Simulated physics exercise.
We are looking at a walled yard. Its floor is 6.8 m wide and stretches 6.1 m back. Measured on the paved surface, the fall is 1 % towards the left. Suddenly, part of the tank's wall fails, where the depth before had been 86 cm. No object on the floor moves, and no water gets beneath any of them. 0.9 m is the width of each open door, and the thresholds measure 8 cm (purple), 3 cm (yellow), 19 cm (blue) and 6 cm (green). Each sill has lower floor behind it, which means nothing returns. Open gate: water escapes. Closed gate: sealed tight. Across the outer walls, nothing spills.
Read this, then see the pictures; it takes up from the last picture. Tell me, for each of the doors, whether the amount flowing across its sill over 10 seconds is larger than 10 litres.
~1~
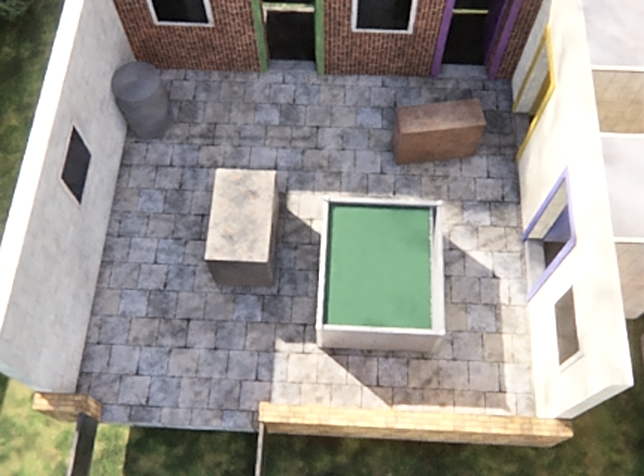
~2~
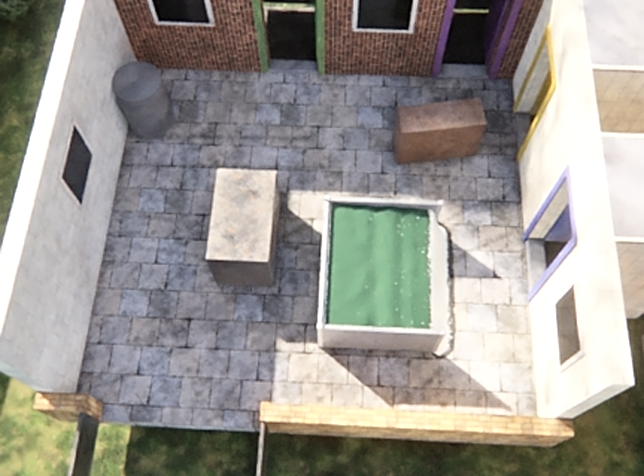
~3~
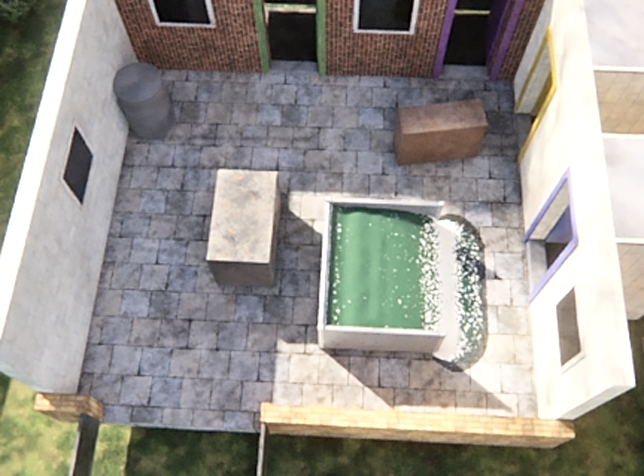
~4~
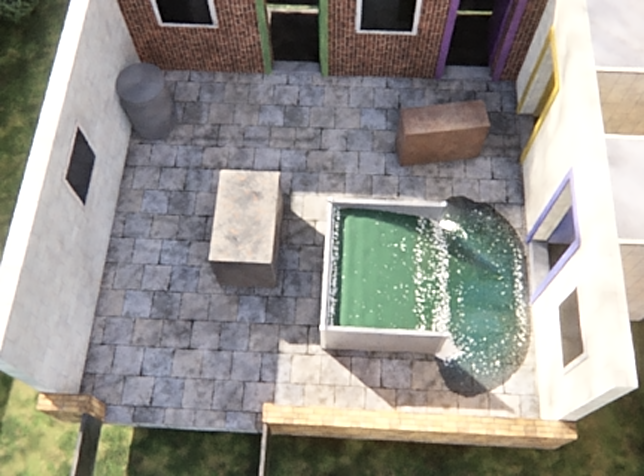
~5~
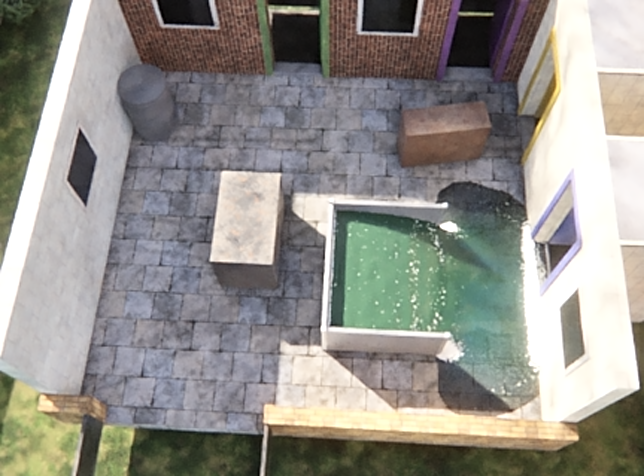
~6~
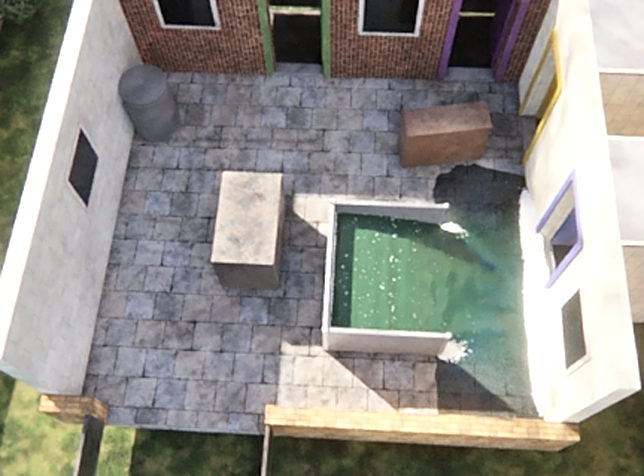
For 10 seconds: The purple door, larger; the yellow door, larger; the blue door, larger; the green door, not larger.
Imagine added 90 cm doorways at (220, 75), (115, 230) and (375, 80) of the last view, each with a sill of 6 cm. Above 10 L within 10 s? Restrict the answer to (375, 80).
Result for that door: Limit not passed.
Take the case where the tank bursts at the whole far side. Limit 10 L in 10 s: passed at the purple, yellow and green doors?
Purple door surpasses it, yellow door surpasses it, green door surpasses it.
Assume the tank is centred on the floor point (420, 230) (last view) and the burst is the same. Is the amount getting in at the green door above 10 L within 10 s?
Well, green ends up inside the mark.
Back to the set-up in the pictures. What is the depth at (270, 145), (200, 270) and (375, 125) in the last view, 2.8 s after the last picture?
Listed order: 0 / 0 / 1 cm.
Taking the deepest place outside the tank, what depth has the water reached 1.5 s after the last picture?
Some 40 cm deep.
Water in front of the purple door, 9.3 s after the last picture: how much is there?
The depth comes to around 5.5 centimetres.
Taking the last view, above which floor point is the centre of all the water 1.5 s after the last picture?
Centre: Roughly (458, 293) px.
Then, 0.7 s after the last picture water covers 20 % of the floor and is deepest (60 cm) near (536, 428); purple door not reached, yellow door 8 cm at the sill, 0 L in, blue door 48 cm at the sill, 172 L in, green door not reached.
Then, 1.5 s after the last picture water covers 30 % of the floor and is deepest (40 cm) near (536, 428); purple door 21 cm at the sill, 14 L in, yellow door 8 cm at the sill, 10 L in, blue door 32 cm at the sill, 302 L in, green door not reached.
Then, 2.8 s after the last picture water covers 60 % of the floor and is deepest (22 cm) near (514, 114); purple door 18 cm at the sill, 106 L in, yellow door 8 cm at the sill, 24 L in, blue door 16 cm at the sill, 332 L in, green door 1 cm at the sill, 0 L in.
Then, 5.3 s after the last picture water covers 95 % of the floor and is deepest (16 cm) near (135, 127); purple door 10 cm at the sill, 157 L in, yellow door 6 cm at the sill, 64 L in, blue door 7 cm at the sill, 333 L in, green door 2 cm at the sill, 0 L in.
Then, 9.3 s after the last picture water covers 95 % of the floor and is deepest (12 cm) near (139, 110); purple door 6 cm at the sill, 159 L in, yellow door 4 cm at the sill, 78 L in, blue door 6 cm at the sill, 333 L in, green door 4 cm at the sill, 0 L in.
